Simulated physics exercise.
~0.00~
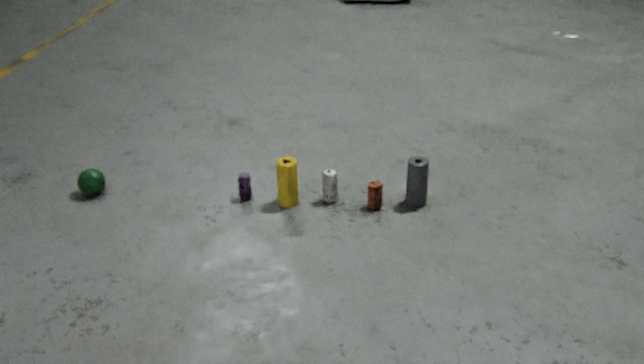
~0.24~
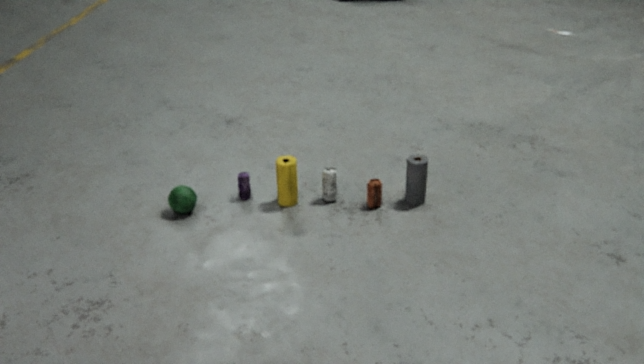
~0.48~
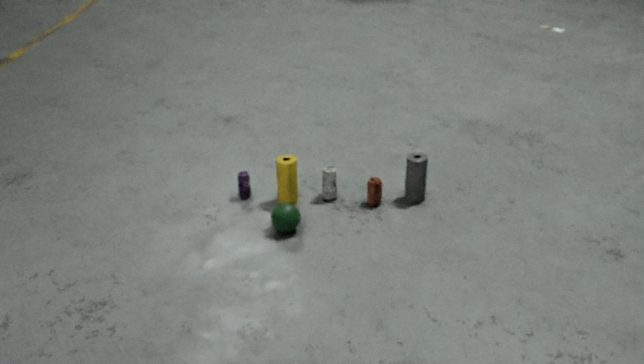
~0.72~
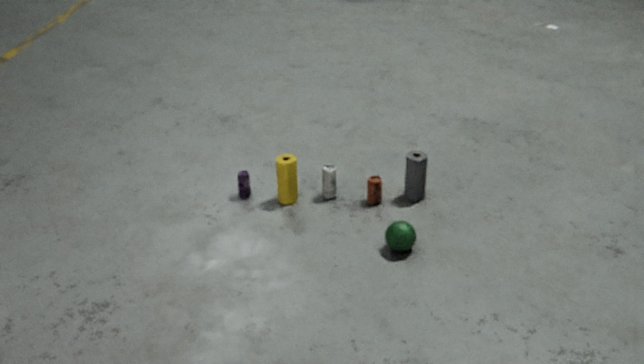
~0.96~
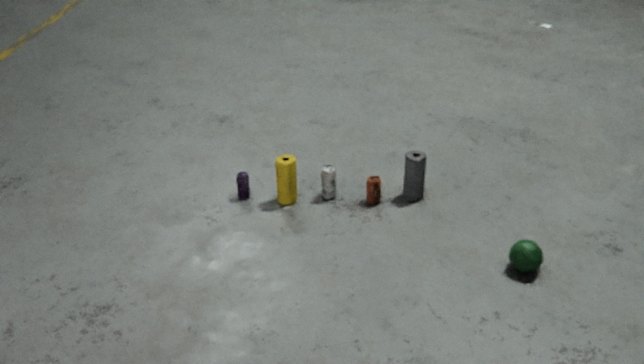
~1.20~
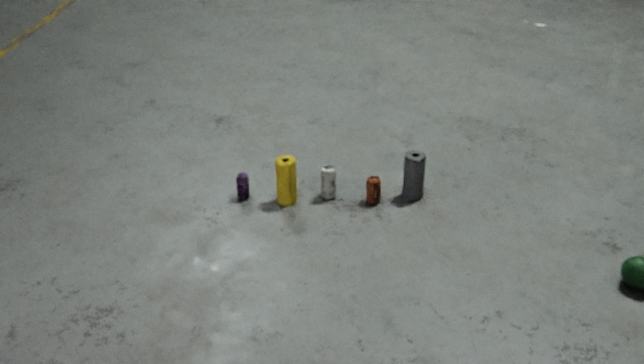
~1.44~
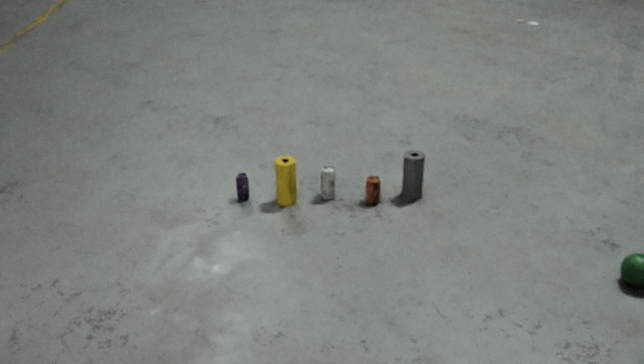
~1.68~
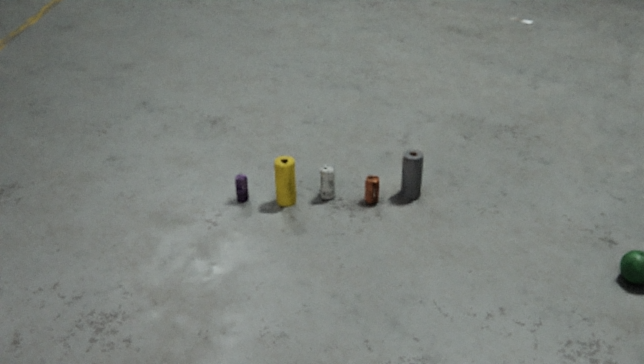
A green ball rolled from left to right across a grey floor, passing in front of a row of three small cans and two taller yellow and grey rolls without knocking any over, and ended up at the far right edge, the row still standing.
